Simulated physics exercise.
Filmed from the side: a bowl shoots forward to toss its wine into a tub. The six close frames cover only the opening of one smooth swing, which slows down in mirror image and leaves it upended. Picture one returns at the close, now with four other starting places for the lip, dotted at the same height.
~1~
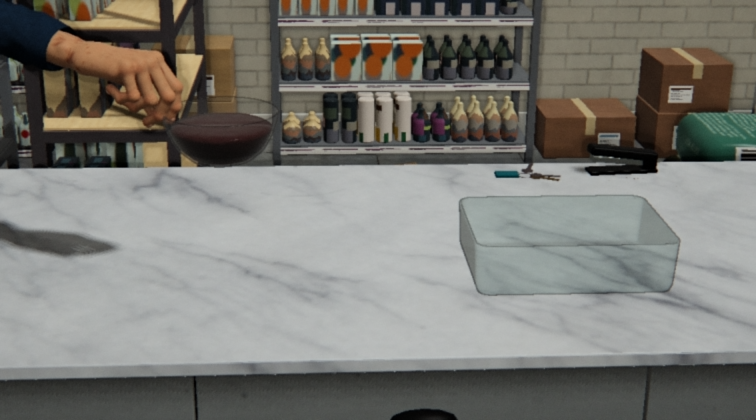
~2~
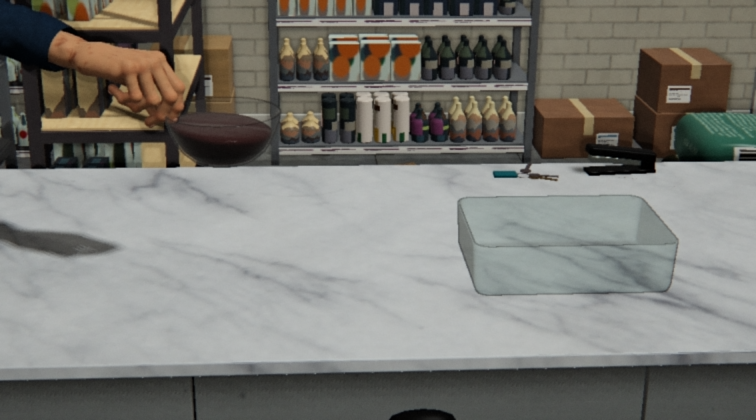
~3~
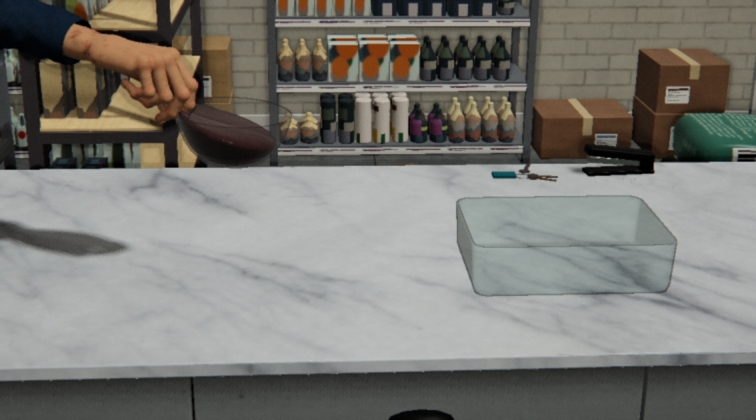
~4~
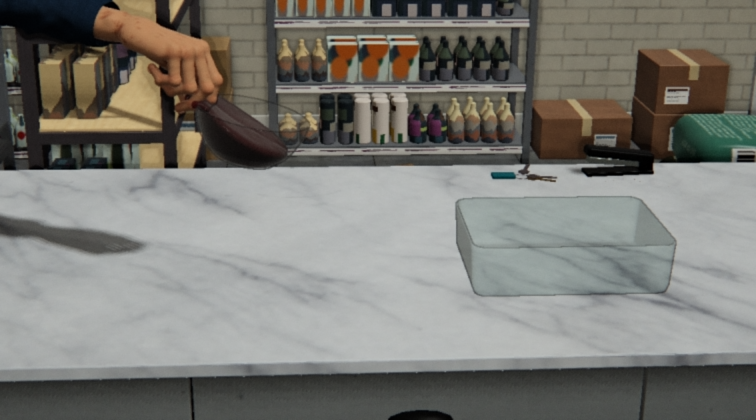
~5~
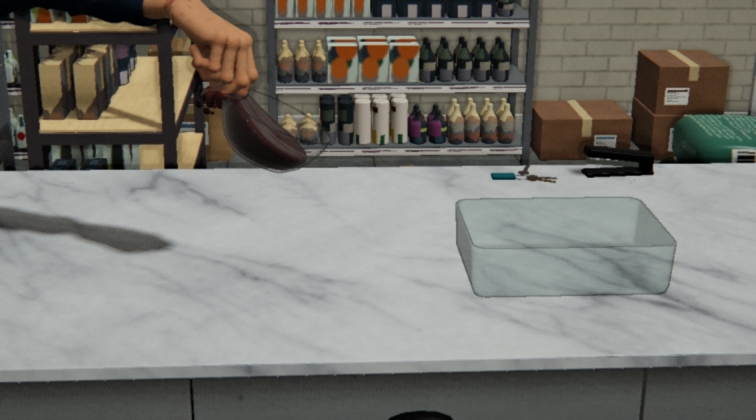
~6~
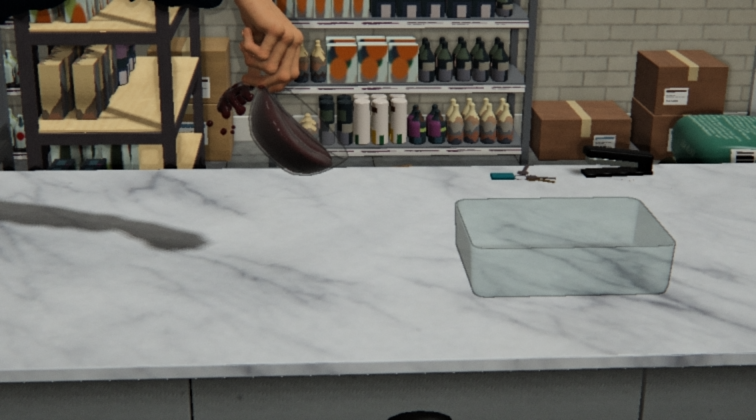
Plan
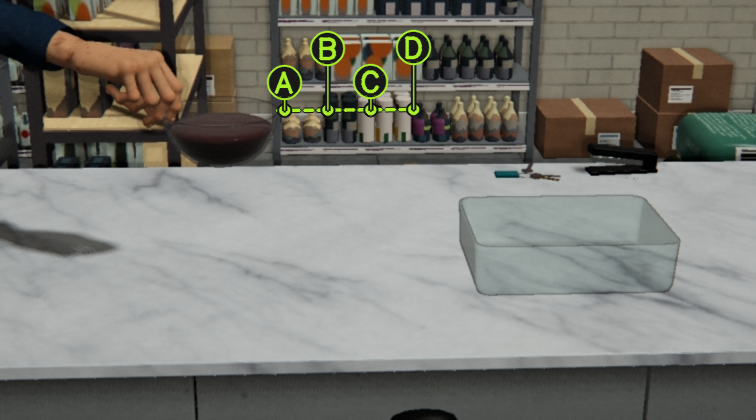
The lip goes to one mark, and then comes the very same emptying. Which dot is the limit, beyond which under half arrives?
That is spot B.
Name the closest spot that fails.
That would be A.
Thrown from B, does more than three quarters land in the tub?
No.
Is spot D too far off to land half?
No, not at all.
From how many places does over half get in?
Three of the four.
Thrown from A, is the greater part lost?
Yes, it does.
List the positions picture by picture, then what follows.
In the first frame, upright, lip at (277, 110); tub from (475, 293) to (672, 290); nothing has left yet.
In the second frame, upright, lip at (279, 110); nothing has left yet.
In the third frame, tipped about 4°, lip at (290, 114); nothing has left yet.
In the fourth frame, tipped about 13°, lip at (308, 123); wine is over the rim, down to (191, 104).
In the fifth frame, tipped about 26°, lip at (329, 138); wine is over the rim, down to (208, 112).
In the sixth frame, tipped about 43°, lip at (347, 154); wine is over the rim, down to (223, 133).
On the marked copy, A at (284, 110); B at (327, 110); C at (370, 109); D at (413, 109).
With A, about 21 % lands in the tub, 73 % falls short and 5 % goes beside or beyond.
With B, about 63 % lands in the tub, 25 % falls short and 12 % goes beside or beyond.
With C, about 67 % lands in the tub, 11 % falls short and 22 % goes beside or beyond.
With D, about 65 % lands in the tub, 10 % falls short and 25 % goes beside or beyond.
